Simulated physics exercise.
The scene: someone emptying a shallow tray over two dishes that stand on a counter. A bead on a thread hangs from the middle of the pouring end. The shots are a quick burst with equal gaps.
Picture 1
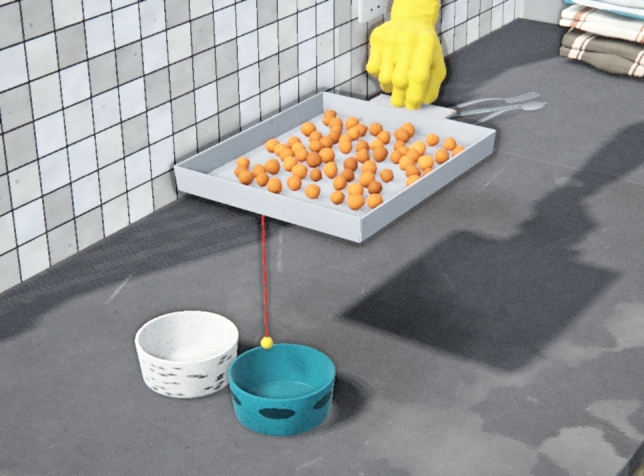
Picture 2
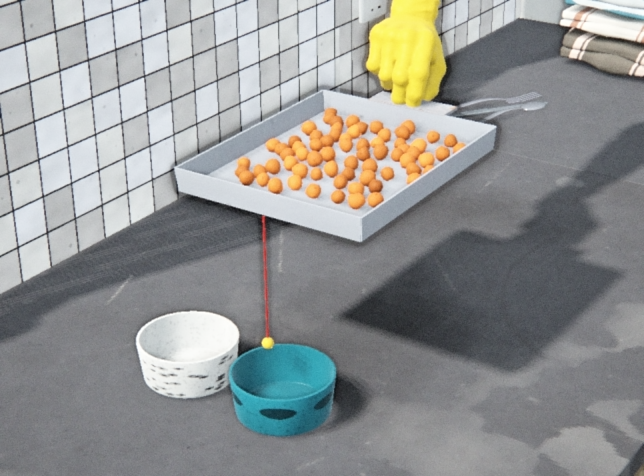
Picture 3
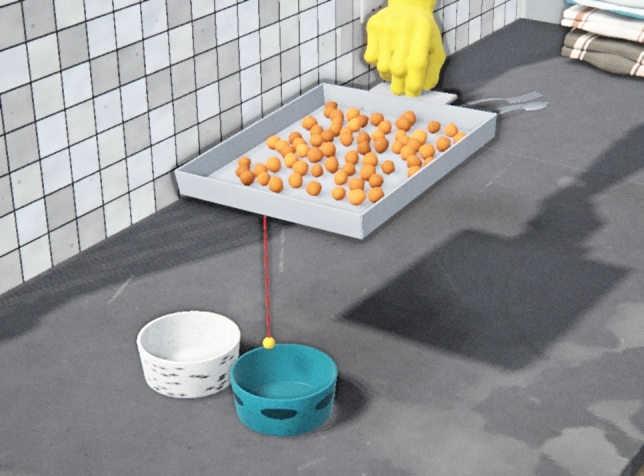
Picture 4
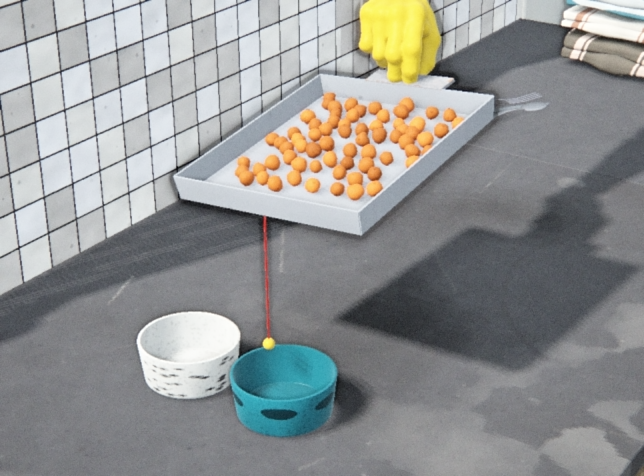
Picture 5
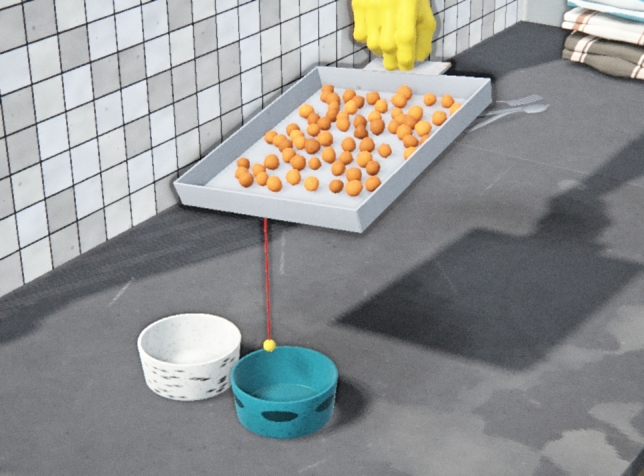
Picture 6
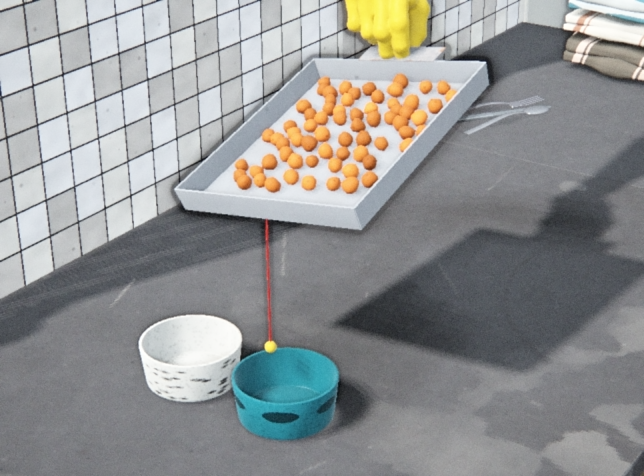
Shallow grey tray of small orange balls tilting gradually above white and teal dishes as a yellow-gloved hand raises its far end.
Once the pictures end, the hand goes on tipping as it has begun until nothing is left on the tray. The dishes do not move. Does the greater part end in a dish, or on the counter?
The two hold over half of the load.
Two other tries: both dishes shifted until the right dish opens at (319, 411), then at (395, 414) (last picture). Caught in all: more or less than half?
At the first place less than half, at the second less than half.
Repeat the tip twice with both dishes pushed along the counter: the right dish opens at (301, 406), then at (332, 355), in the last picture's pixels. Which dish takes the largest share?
First the left one, then the dish on the left.
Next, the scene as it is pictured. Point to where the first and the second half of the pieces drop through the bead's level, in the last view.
Around (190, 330) and then (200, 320).
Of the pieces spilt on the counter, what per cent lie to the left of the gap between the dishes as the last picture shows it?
Some 100 per cent.
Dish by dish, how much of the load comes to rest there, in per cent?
For the left dish some 80 %, for the right dish some 0 %.
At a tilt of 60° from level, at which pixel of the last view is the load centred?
At about (240, 161).
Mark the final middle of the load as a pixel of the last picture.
At about (190, 373).
Soon after the last picture, tray tipped steeply; all on the tray.
A little later, tray tipped right over; nearly all on the tray; a small part in the left dish; a stray few outside both.
Later still, tray tipped past a quarter turn; most in the left dish; about a quarter outside both.
At rest, tray tipped past a quarter turn; none in the right dish; most in the left dish; about a quarter outside both.
